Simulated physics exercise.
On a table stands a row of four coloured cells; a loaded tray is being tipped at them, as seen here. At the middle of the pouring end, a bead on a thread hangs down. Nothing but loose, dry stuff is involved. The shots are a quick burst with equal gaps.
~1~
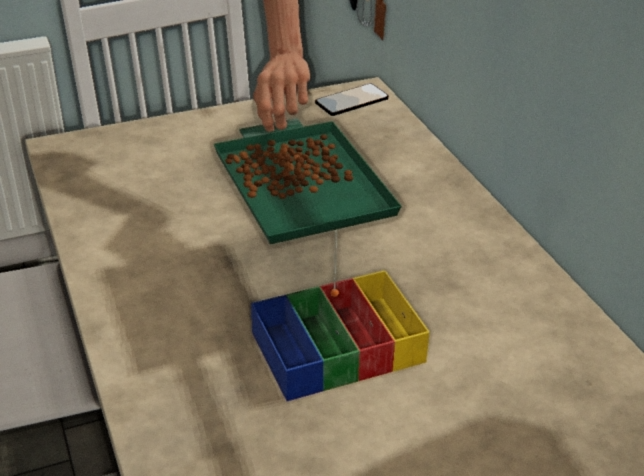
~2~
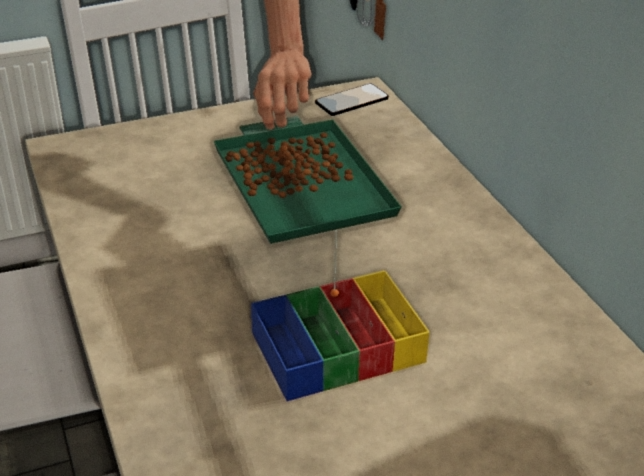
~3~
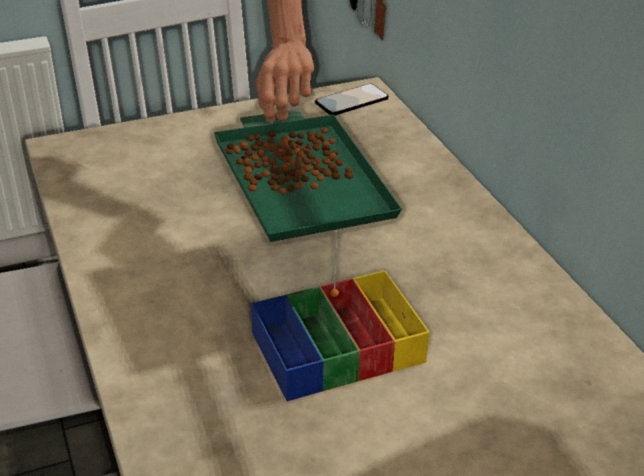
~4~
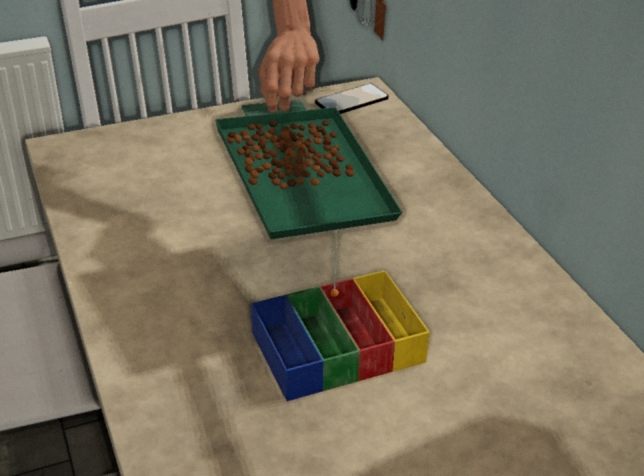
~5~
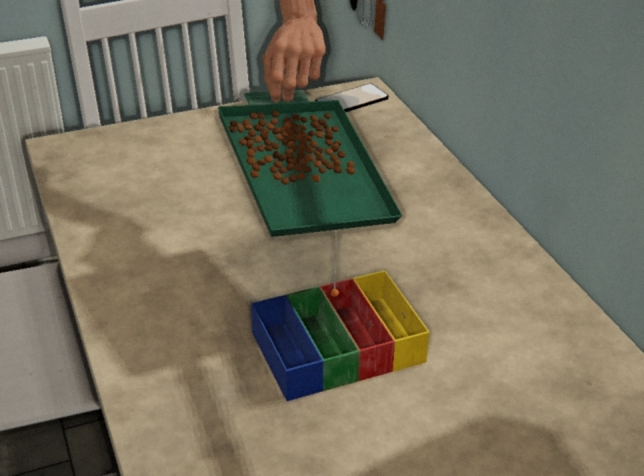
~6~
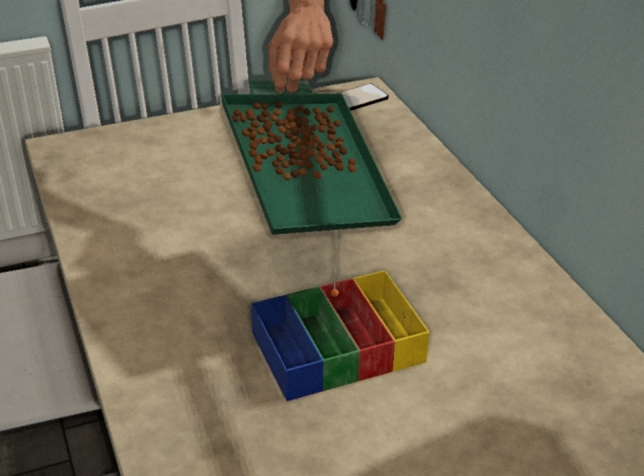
On a table in a room, a hand holds a green tray of small brown pieces above a row of blue, green, red and yellow cells, then gradually raises its far end while the near edge tilts slightly down to the right.
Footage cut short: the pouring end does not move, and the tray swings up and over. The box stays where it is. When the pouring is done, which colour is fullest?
Fullest: The yellow cell.
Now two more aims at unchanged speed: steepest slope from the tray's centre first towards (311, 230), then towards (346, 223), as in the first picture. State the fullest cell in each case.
Try 1 - the blue one; try 2 - that yellow cell.
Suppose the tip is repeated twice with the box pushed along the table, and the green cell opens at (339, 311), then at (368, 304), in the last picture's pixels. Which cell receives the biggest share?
Case 1 - the yellow one; case 2 - red.
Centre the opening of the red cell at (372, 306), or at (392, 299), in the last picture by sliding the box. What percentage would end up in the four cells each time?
First case around 100 %, second case around 100 %.
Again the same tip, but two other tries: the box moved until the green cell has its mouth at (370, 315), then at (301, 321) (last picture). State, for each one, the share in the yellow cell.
Roughly 20% the first time and 20% the second time.
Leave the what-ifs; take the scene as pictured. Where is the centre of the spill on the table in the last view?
Centre at rest: About (455, 337).
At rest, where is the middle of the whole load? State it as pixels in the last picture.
The centre comes to rest near (397, 329).
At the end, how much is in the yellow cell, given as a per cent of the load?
I'd put it at some 60 per cent.
Shortly afterwards, tray tipped steeply; near two thirds on the tray; near a quarter falling or outside the box.
Next, tray tipped past a quarter turn; a little on the tray; near half in the yellow cell; only a few in the red cell; near a third falling or outside the box.
Some moments later, tray tipped past a quarter turn; near two thirds in the yellow cell; only a few in the red cell; near a third falling or outside the box.
In the end, tray tipped past a quarter turn; near two thirds in the yellow cell; only a few in the red cell; none at all in the blue cell; none at all in the green cell; near a third outside the box.
